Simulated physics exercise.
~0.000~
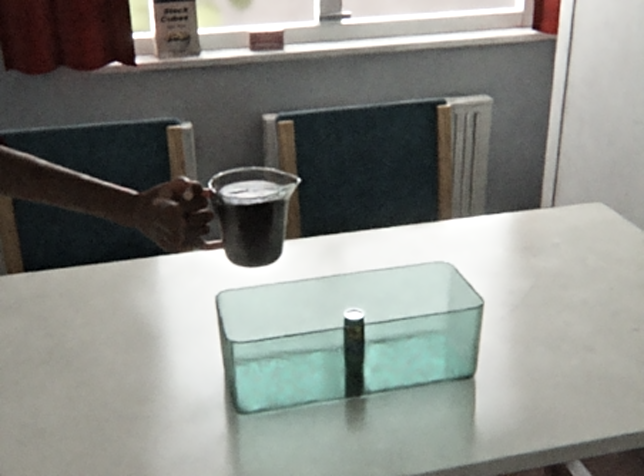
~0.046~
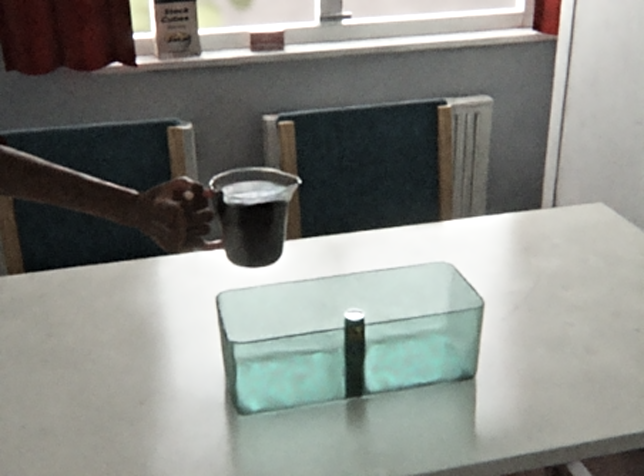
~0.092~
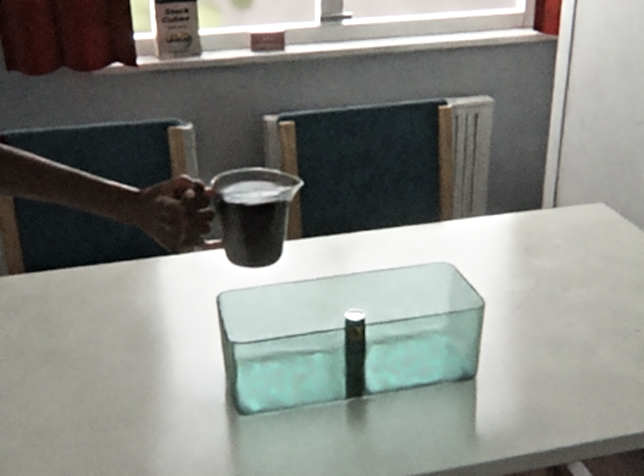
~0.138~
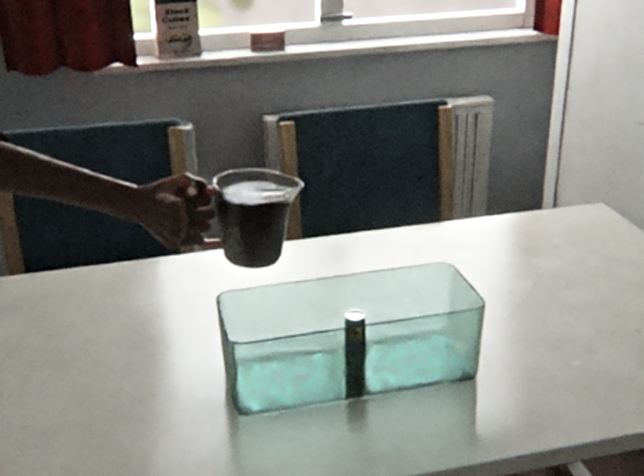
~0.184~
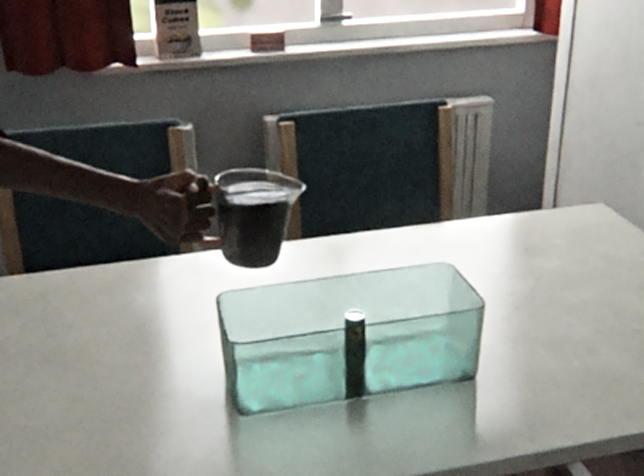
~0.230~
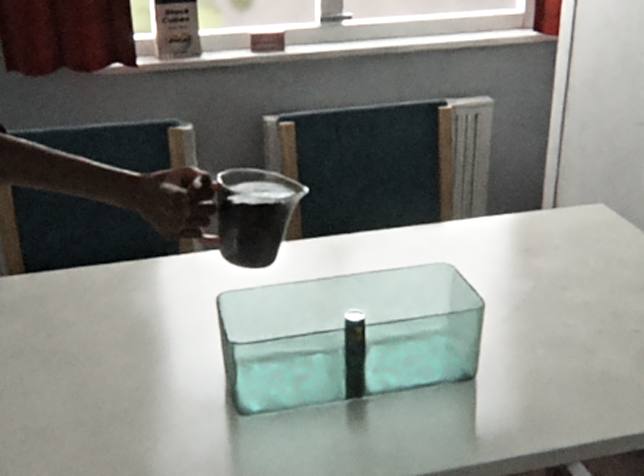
A hand holding a flared jug of dark liquid beside a clear oblong basin on a table, tilting it slightly rightward.
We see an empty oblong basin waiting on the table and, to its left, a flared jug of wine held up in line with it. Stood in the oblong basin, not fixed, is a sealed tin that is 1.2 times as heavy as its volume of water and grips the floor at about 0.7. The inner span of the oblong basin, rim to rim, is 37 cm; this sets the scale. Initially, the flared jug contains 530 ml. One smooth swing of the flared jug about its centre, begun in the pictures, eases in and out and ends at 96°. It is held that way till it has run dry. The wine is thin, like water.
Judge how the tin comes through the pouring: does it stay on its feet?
No, it tips.
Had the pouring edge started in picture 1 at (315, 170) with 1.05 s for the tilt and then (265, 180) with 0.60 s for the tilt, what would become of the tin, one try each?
The tin stays vertical the first time and stays vertical the second time.
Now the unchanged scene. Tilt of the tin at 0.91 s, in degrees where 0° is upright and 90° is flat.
0°.
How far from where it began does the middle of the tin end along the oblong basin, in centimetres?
Net tin displacement: Roughly 6.5 cm.
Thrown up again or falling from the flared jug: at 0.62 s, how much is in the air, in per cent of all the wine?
I'd say close to 18 per cent.
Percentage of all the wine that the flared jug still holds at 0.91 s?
Around 26 in a hundred.
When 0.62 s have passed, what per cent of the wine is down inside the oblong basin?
I'd estimate some 5 percent of the liquid.
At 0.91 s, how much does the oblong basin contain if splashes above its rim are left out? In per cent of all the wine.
56 per cent, give or take a little.
Then, 0.62 s in, the tilt is 63° and 76 per cent is still to pour; the tin stands where it began.
Then, 0.91 s in, the tilt is 92° and 25 per cent is still to pour; the tin stands where it began.
Then, 1.21 s in, the tilt is 96° and 2 per cent is still to pour; the tin leans 43°.
Then, 1.54 s in, the tilt is 96° and 0 per cent is still to pour; the tin lies on its side.
Finally, the tin lies on its side.
